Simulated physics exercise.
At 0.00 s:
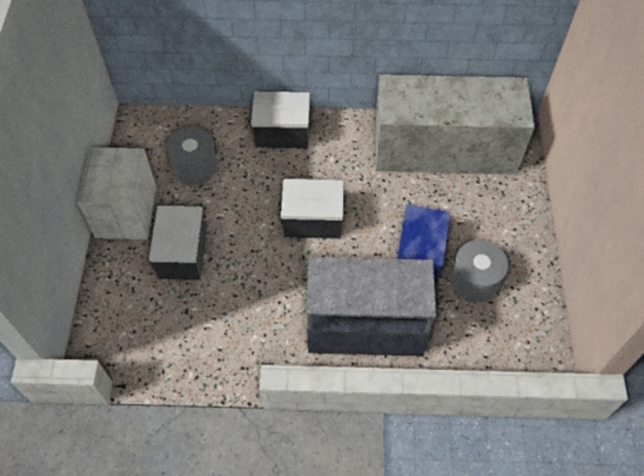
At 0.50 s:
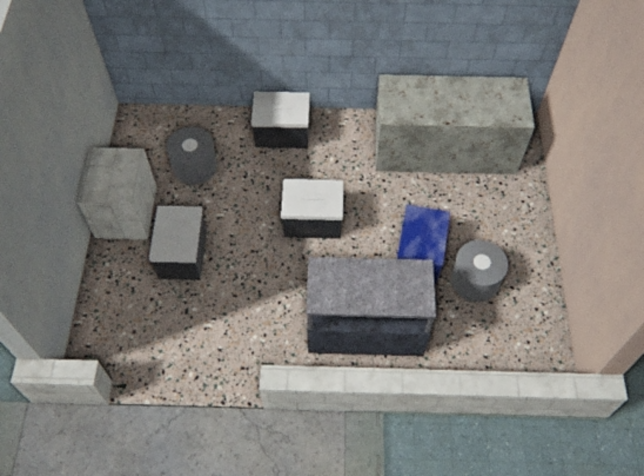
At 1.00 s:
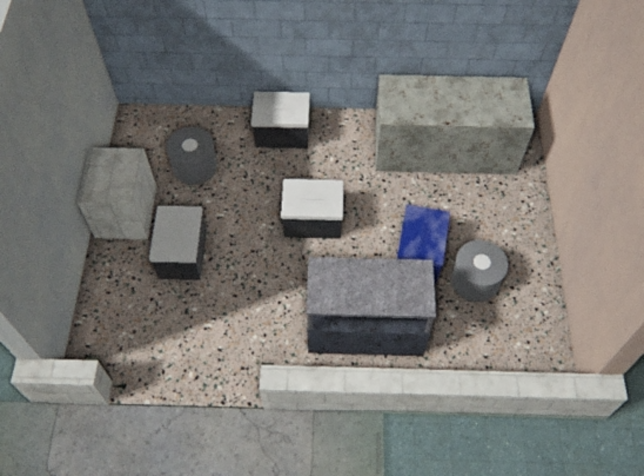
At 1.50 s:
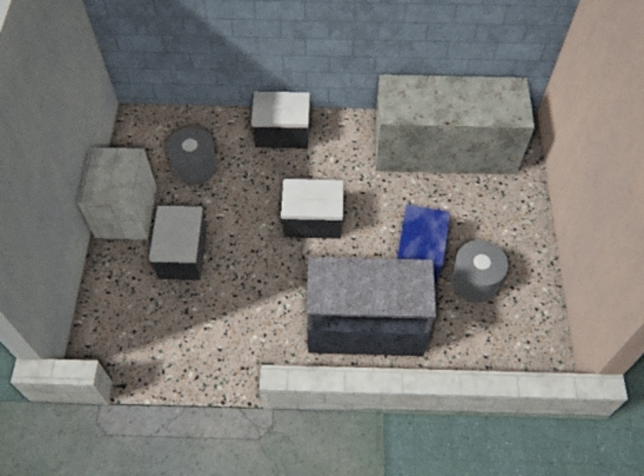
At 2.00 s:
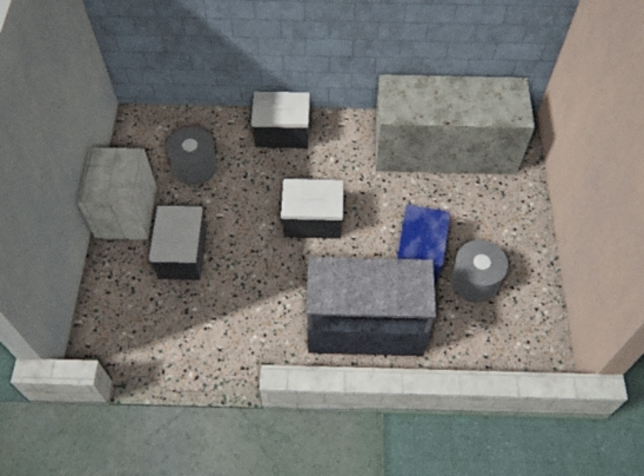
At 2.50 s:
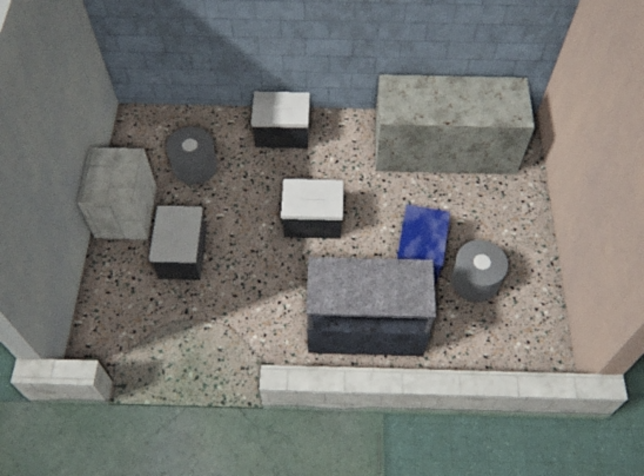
Greenish water spreading across the pavement outside a walled room and just entering the front gap, while blocks inside stay still.
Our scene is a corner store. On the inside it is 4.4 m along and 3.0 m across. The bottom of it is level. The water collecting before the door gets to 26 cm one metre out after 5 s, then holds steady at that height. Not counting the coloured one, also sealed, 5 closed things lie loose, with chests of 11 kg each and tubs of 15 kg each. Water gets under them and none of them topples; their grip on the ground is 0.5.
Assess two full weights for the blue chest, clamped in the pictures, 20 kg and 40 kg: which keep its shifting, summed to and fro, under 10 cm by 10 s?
Only the larger figure is plenty.
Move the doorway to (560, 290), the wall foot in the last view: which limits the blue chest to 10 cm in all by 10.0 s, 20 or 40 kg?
If so, both fall short.
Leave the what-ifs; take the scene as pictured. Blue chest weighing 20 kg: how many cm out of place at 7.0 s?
Shift: About 0 cm.
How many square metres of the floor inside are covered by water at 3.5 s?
Somewhere about 2.0 m2, give or take.
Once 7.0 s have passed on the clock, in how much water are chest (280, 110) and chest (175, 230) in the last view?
Depth approx. 17 cm / 10 cm.
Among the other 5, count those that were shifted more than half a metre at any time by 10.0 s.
I count 4.
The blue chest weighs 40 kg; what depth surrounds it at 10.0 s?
Close to 9 cm deep.
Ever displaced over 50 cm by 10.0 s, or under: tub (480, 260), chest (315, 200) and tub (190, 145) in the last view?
The three come out not as far, further, further, in that order.
After 3.5 s the blue chest would be 0 cm from its start with 20 kg and 0 cm from its start with 40 kg; 0 cm of water round it then.
After 4.5 s the blue chest would be 0 cm from its start with 20 kg and 0 cm from its start with 40 kg; 0 cm of water round it then.
After 7.0 s the blue chest would be 0 cm from its start with 20 kg and 0 cm from its start with 40 kg; 1 cm of water round it then.
After 10.0 s the blue chest would be 23 cm from its start with 20 kg and 1 cm from its start with 40 kg; 9 cm of water round it then.
